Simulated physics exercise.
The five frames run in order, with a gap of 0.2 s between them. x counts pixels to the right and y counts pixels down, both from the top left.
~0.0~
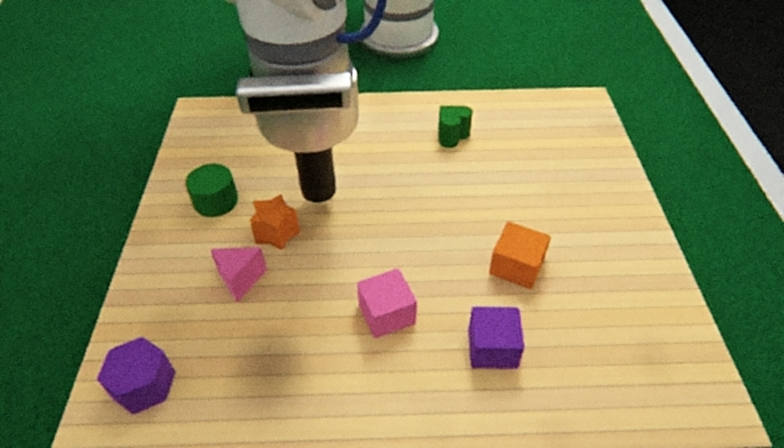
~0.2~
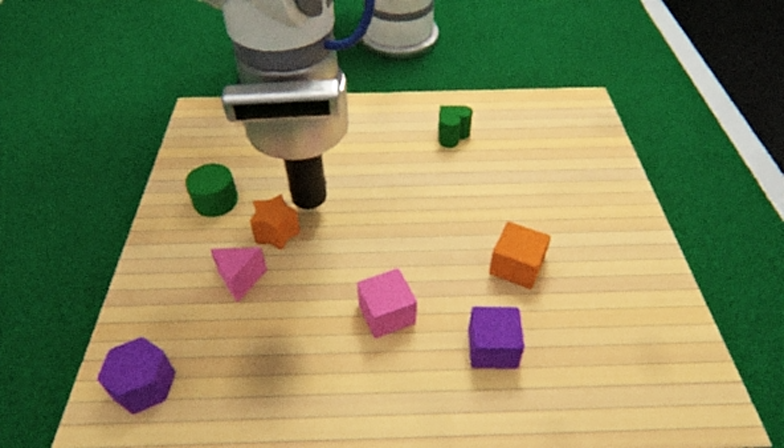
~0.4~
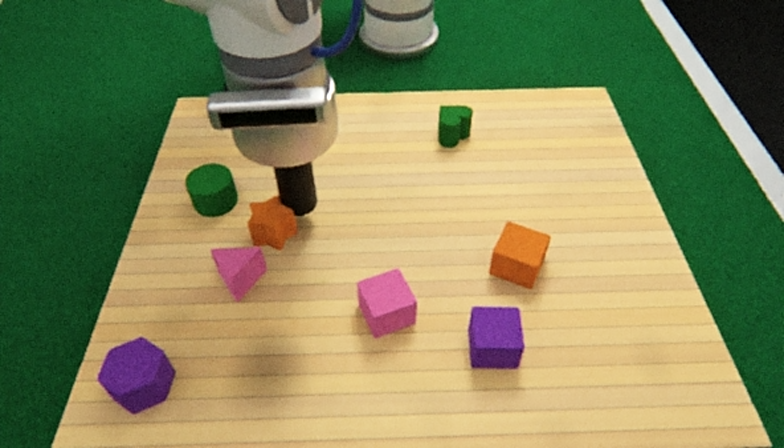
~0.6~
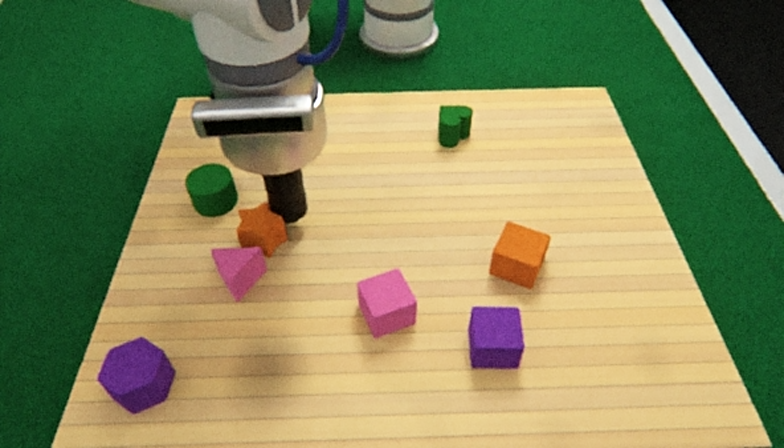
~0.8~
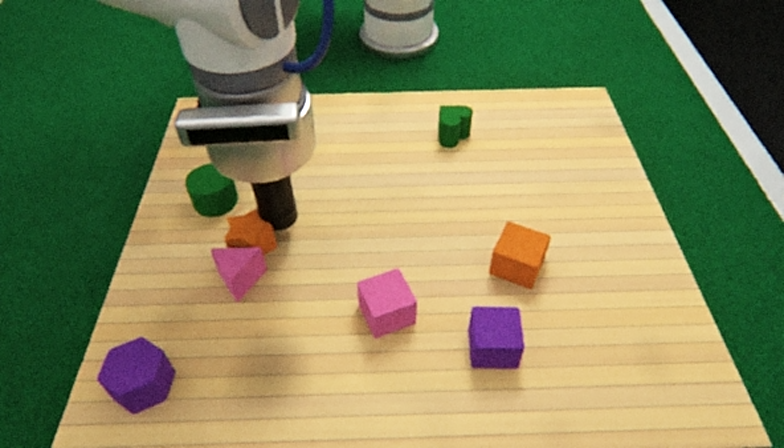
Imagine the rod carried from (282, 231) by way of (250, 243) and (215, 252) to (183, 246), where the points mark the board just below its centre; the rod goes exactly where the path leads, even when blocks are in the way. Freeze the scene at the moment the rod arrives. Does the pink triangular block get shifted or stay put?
By the last moment, the pink triangular block will have left its place.
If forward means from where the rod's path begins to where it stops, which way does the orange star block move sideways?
It's pushed left.
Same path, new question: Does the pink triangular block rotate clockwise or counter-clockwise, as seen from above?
It twists against the clock when seen from above.
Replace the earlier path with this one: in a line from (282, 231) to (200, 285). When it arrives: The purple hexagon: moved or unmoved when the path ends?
It is still on its spot.
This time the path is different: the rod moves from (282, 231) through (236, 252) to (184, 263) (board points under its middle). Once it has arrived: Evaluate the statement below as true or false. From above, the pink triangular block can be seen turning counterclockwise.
True.
What follows on the original path. One third of the way, rod at (245, 231); pink triangular block at (227, 266), turned 15° anticlockwise; orange star block at (210, 240).
Two thirds of the way, rod at (210, 239); pink triangular block at (227, 267), turned 20° anticlockwise; orange star block at (175, 251).
At the end, rod at (177, 234); green disc still; pink triangular block at (227, 267), turned 20° anticlockwise; orange star block at (160, 253), turned 40° anticlockwise.
